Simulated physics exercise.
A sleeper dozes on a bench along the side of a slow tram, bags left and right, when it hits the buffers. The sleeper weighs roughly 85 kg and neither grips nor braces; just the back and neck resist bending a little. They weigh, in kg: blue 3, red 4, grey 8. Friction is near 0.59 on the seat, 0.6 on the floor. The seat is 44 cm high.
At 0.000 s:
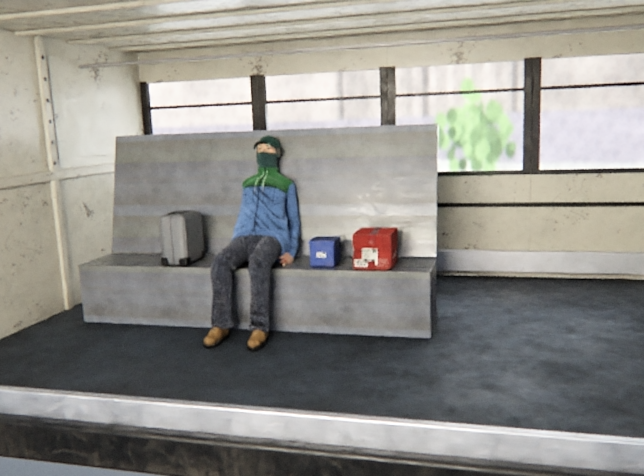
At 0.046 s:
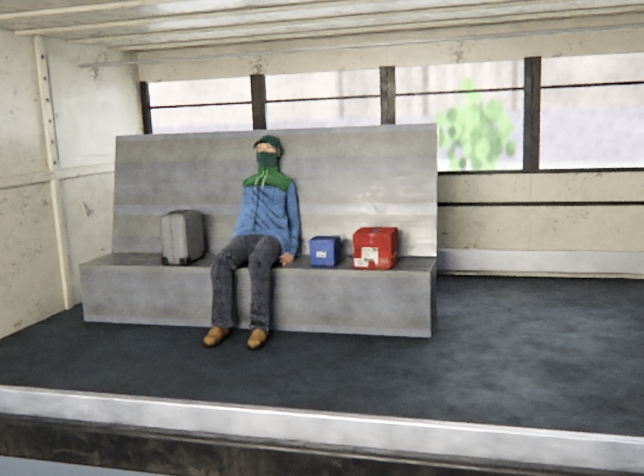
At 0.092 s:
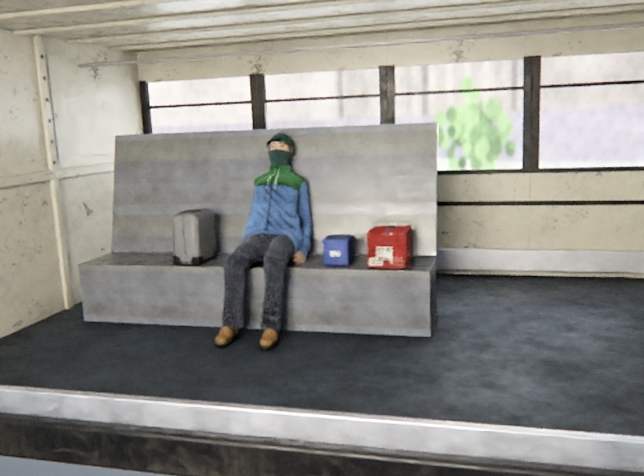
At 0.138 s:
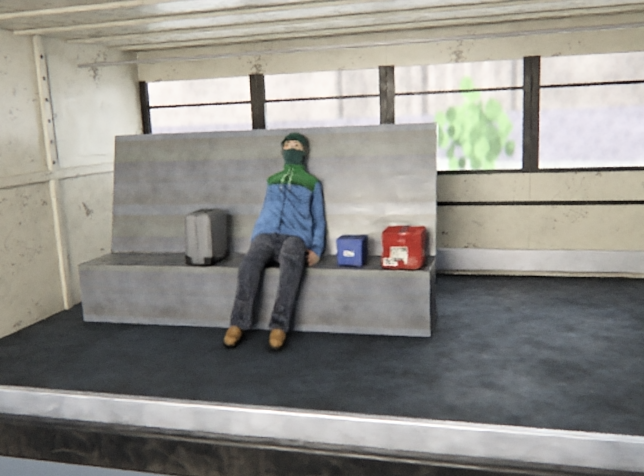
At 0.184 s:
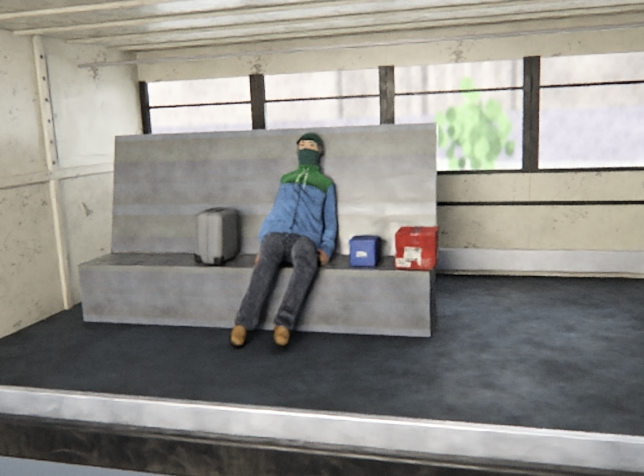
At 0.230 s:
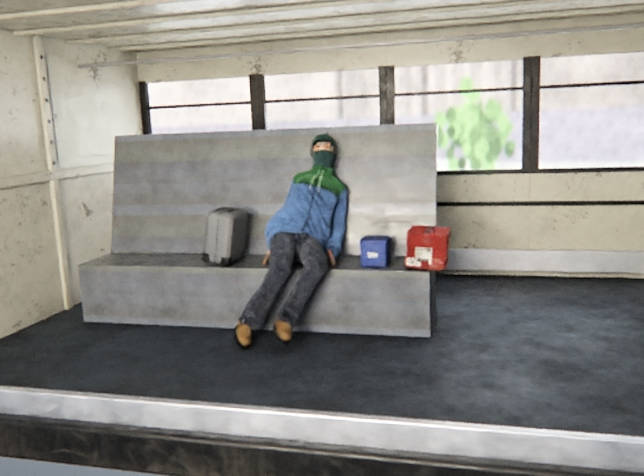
A seated, masked person slides right along a grey bench, leaning, as three bags slide too.
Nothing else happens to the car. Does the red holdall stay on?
In the end the red holdall tumbles off.
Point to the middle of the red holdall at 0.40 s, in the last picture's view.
At about (465, 264).
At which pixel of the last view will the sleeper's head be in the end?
Around (424, 251).
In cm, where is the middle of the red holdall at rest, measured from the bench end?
Some 75 cm past it.
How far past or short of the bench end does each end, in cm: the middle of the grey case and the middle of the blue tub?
Grey case 120 short, blue tub 10 short.
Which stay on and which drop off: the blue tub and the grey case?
Blue tub off, grey case stays on.
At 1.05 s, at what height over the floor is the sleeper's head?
Some 50 cm up.
After 0.40 s the red holdall is 22 cm past the bench end, tilted 35°, near (465, 264) in the last picture's view; the blue tub 21 cm short of the bench end, tilted 0°.
After 0.65 s the red holdall is 55 cm past the bench end, tilted 115°, near (518, 308) in the last picture's view.
After 1.05 s the red holdall is 74 cm past the bench end, tilted 180°, near (549, 316) in the last picture's view; the blue tub 11 cm short of the bench end, tilted 70°.
At rest, 1.9 s, blue tub drops off; red holdall drops off; grey case stays on; sleeper's hips keep to the seat.
